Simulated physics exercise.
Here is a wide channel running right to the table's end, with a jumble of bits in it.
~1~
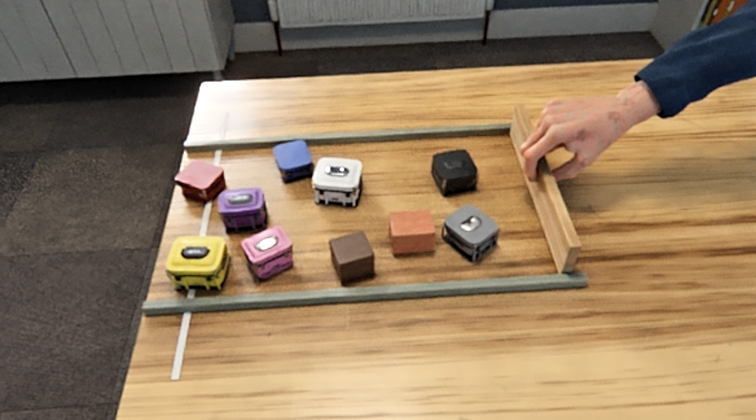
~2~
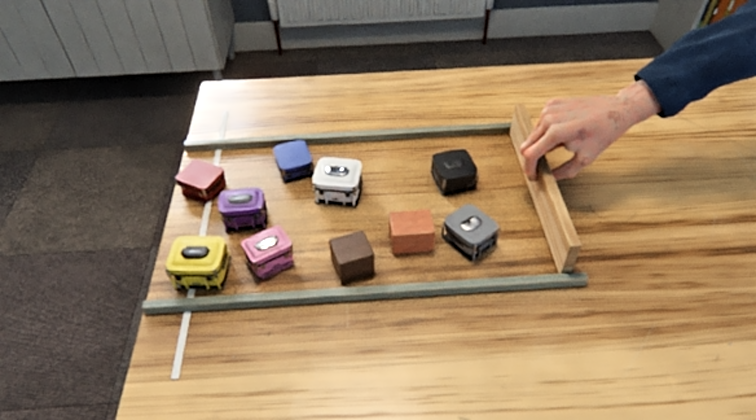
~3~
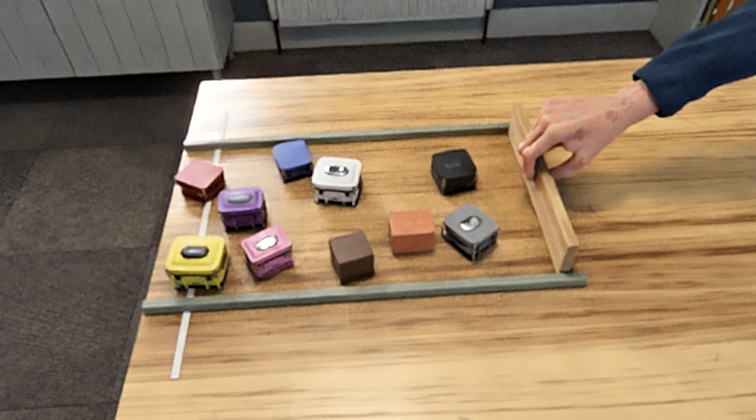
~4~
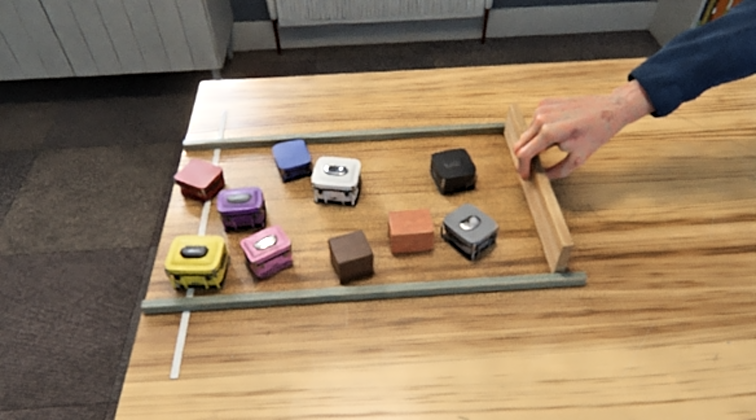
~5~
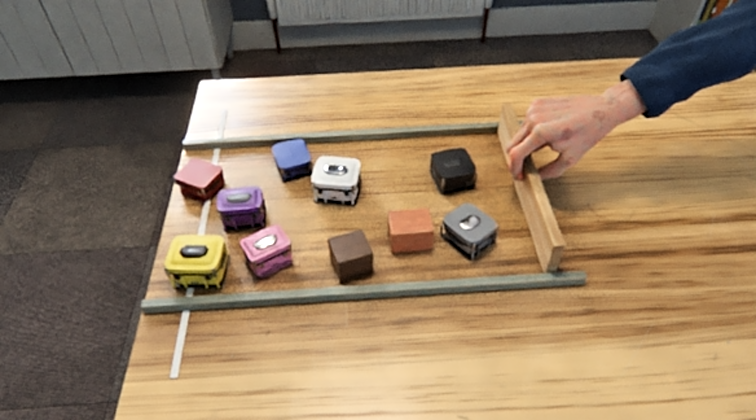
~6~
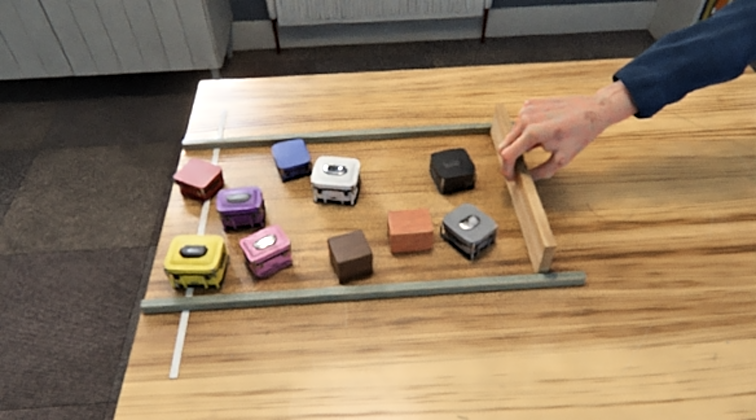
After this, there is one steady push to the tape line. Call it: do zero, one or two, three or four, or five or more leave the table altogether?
Five or more.
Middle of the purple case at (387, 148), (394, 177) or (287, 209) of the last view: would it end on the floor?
In sequence: It stays; it goes; it goes.
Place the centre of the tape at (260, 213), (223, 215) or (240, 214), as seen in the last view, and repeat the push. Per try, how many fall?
The counts come to 1, then 4, then 3.
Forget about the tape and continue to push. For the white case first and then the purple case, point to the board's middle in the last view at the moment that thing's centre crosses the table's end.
Near (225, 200) and (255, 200).
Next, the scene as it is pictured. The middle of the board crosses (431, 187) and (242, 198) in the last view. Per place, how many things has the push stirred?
The first number is 4, the next one 10.
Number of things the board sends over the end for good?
It comes to 6.
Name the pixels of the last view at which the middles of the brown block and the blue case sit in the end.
In the last picture the brown block sits at (170, 279) while the blue case sits at (195, 155).
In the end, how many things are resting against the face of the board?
That makes 4.
Early on, none off yet; red case at rest near (201, 180); yellow case at rest near (198, 261); purple case at rest near (242, 208).
A while later, none off yet; red case at rest near (201, 180); yellow case at rest near (186, 264); purple case travelled about its own width near (205, 217).
Finally, the number that fall off is five or more; lost, orange block, white case, pink case, purple case, yellow case and red case.
